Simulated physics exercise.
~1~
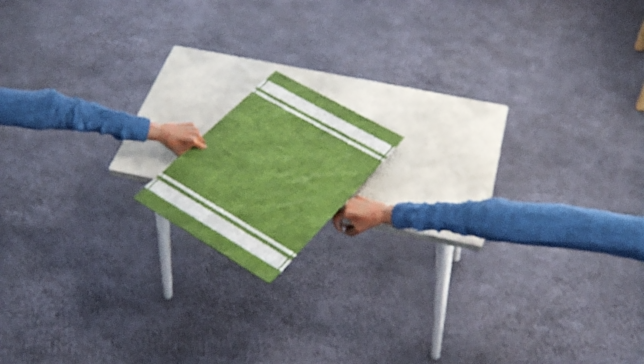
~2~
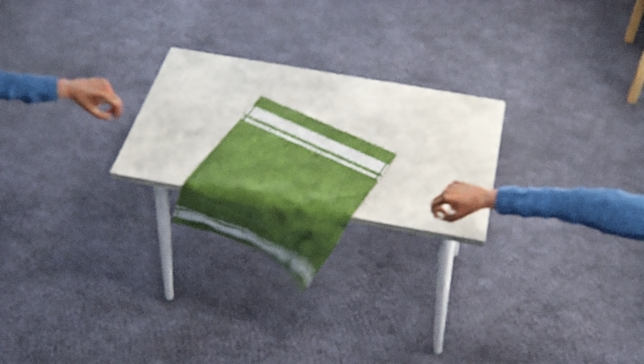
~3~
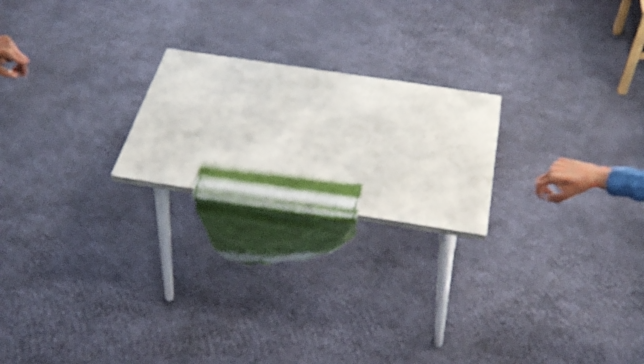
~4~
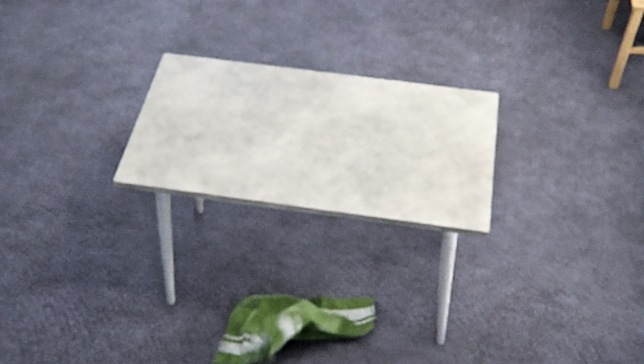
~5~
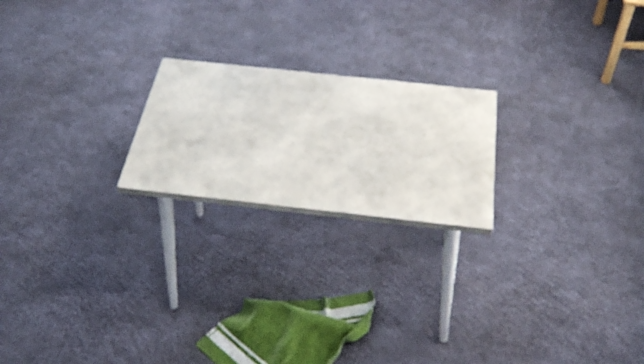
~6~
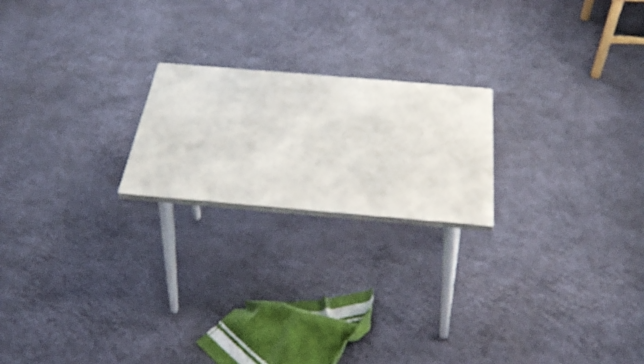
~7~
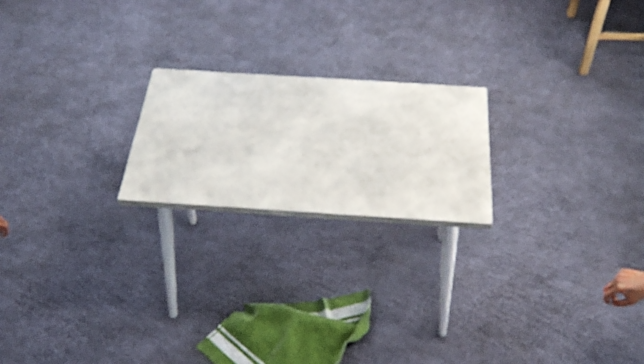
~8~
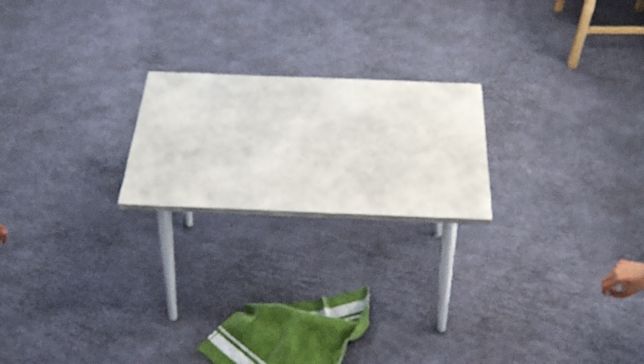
The clip opens on two blue-sleeved arms holding a green hand towel with white stripes flat at the front edge of a pale table with white legs. The hands let go and draw apart, and the towel's front part droops over the edge. It keeps sliding forward until only a narrow strip remains on top, while the hands move out of view. The towel then slips off completely and crumples on the grey carpet below. It settles there in a heap and stays still as the view drifts slightly and hands reappear at both sides.
